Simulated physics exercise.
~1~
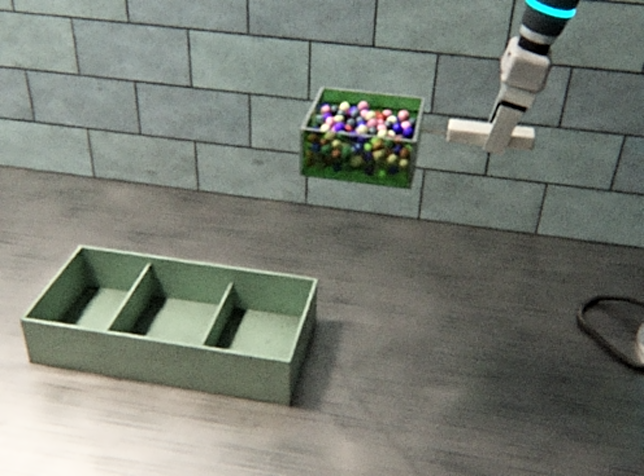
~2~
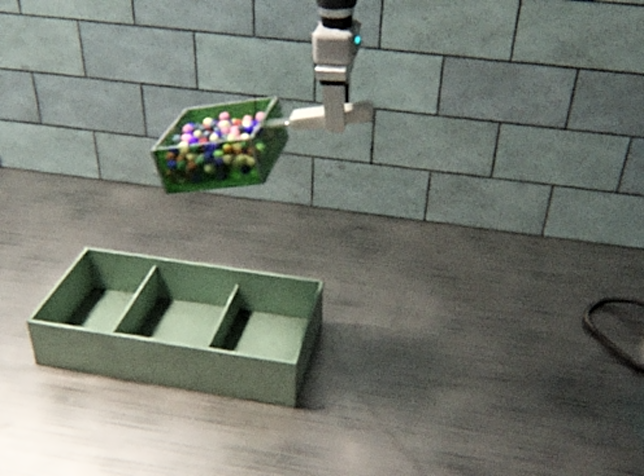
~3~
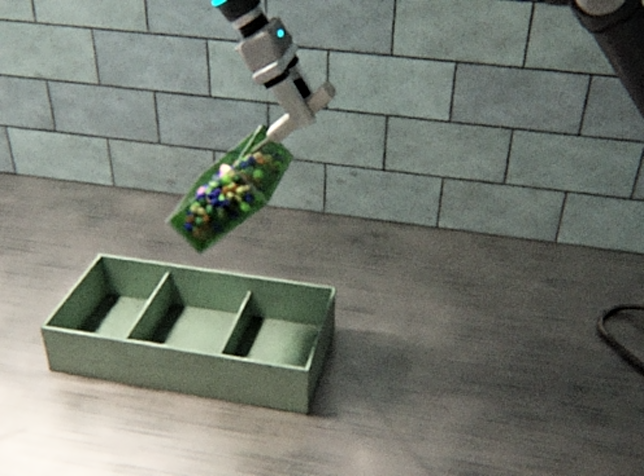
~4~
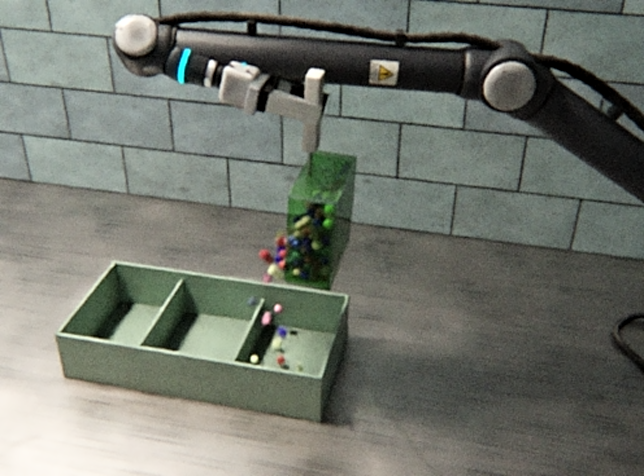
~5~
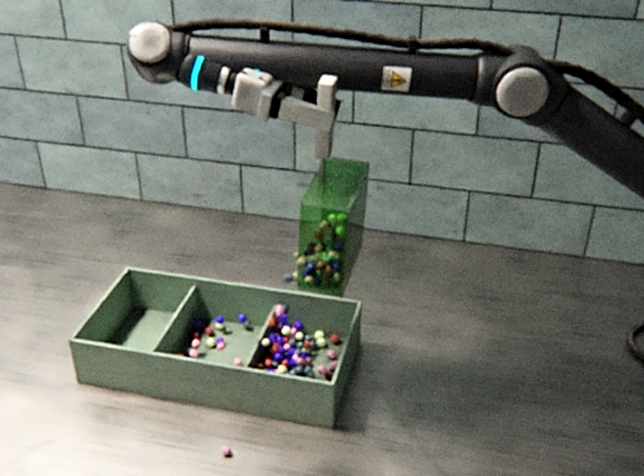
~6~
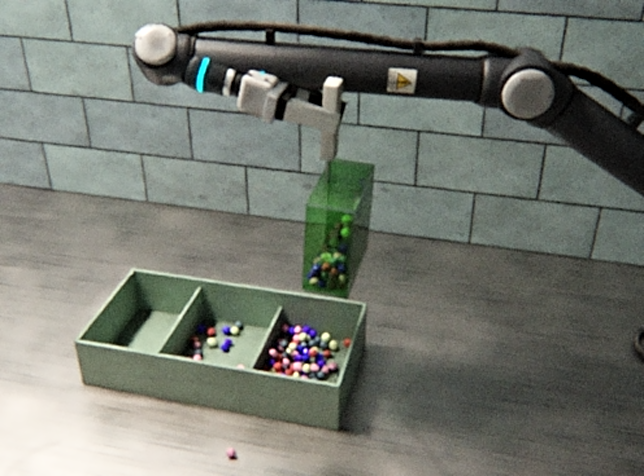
A robot arm carried a clear green box of colorful little balls leftward, then tipped it upright over a three-part green tray, spilling many into the right section and some into the middle, while one landed on the table and plenty stayed inside.
